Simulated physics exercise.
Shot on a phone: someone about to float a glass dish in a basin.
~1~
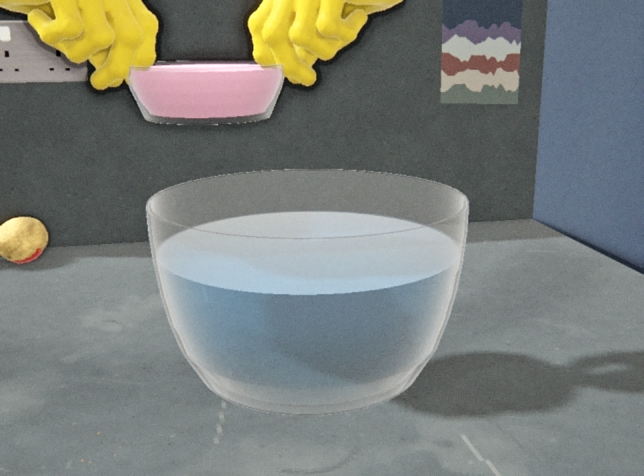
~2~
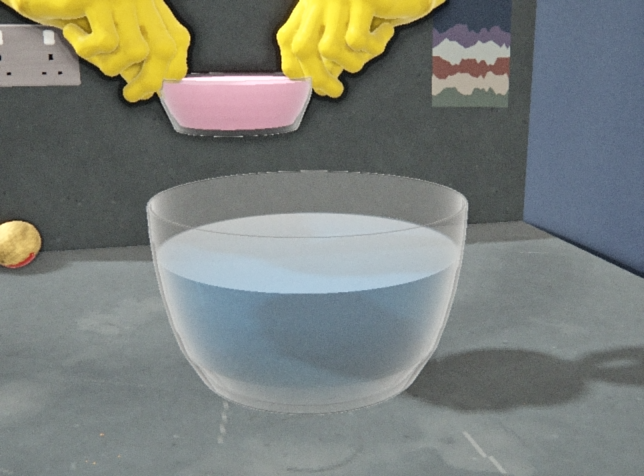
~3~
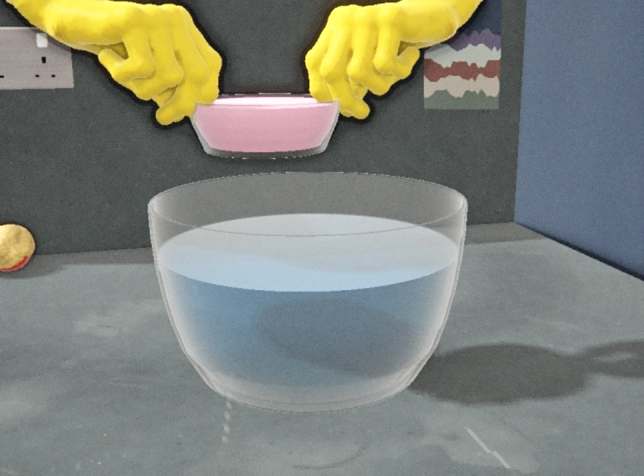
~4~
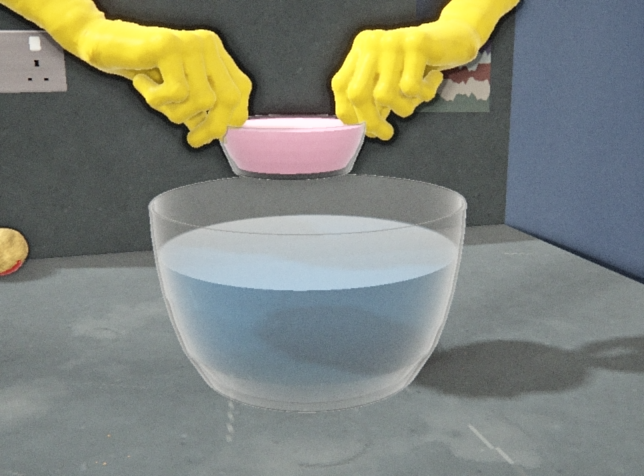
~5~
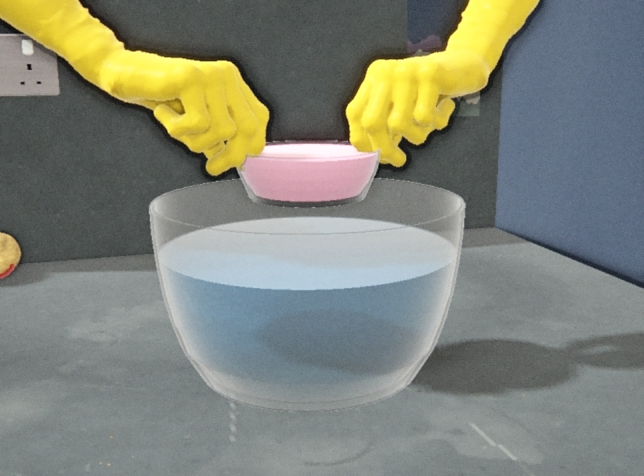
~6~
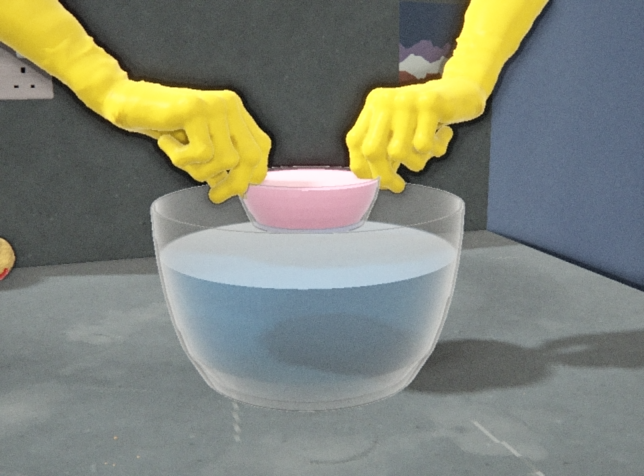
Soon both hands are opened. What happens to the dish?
Once free, it sinks.
A moment on, the dish dips into the water.
Further on, water pours in over its rim.
When it is over, the dish lies on the bottom.
